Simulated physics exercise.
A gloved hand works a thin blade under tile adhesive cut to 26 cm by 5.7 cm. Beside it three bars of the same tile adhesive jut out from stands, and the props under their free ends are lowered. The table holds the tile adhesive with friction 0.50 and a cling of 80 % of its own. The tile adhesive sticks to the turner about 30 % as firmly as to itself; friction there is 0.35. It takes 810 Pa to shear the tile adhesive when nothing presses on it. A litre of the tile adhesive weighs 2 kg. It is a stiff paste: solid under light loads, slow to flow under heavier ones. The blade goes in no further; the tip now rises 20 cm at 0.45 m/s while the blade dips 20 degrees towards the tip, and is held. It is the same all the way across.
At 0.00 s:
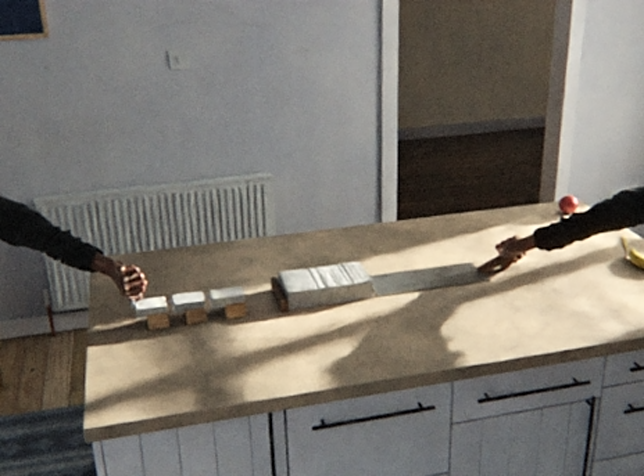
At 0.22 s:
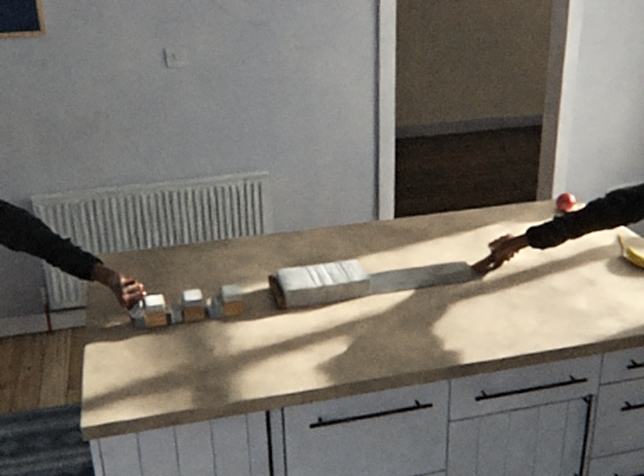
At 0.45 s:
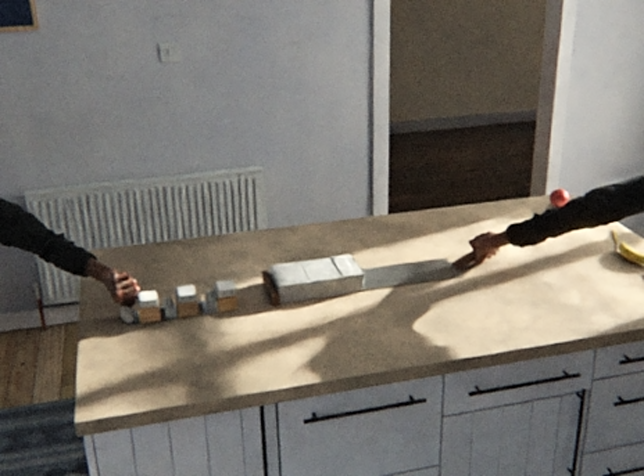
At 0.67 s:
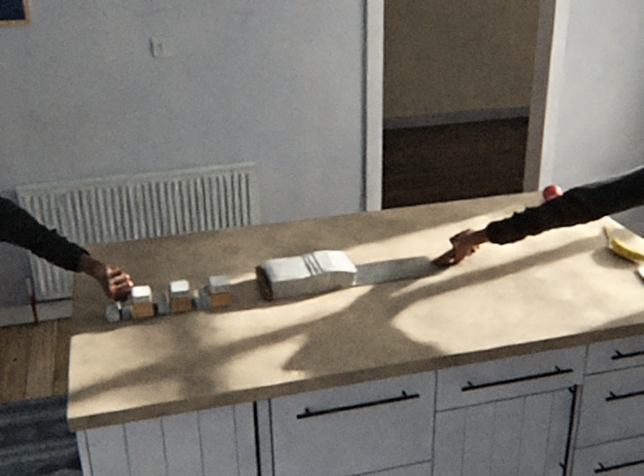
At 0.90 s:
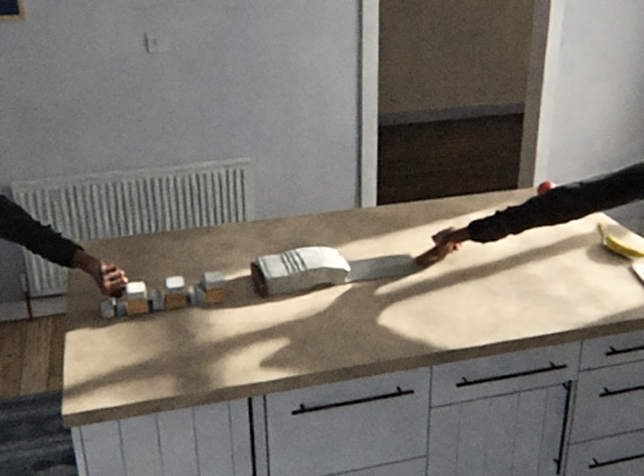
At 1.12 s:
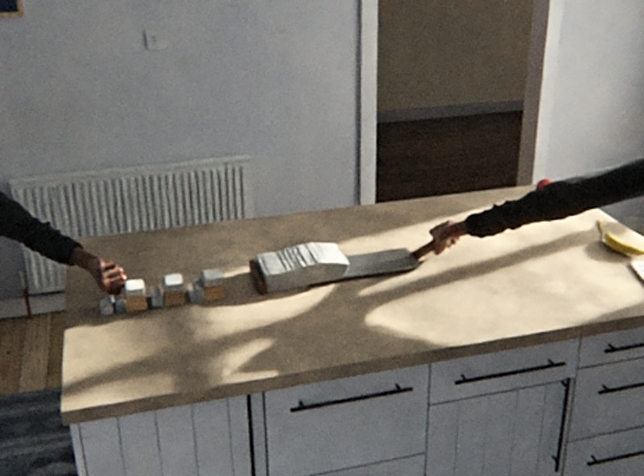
A pale, grey-white block lies on a tan kitchen counter, seen from a raised angle above white drawers, with three small light bars on stands at left, a radiator and doorway behind, and a yellow banana at right. The bars' ends bend down as a hand at left lowers beside them. The right hand slides a flat grey blade leftward under the block, whose top humps and shifts, while the view drifts slightly.
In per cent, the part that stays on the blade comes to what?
The part that stays on the blade is near 41 %.
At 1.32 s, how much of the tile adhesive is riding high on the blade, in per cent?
Near 20 %.
After 1.32 s, the tip is 9.3 cm up.
After 1.55 s, the tip is 19 cm up.
After 1.79 s, the tip is 20 cm up and 41 % is riding high on the blade.
After 2.02 s, the tip is 20 cm up and 41 % is riding high on the blade.
After 2.20 s, the tip is 20 cm up and 41 % is riding high on the blade.
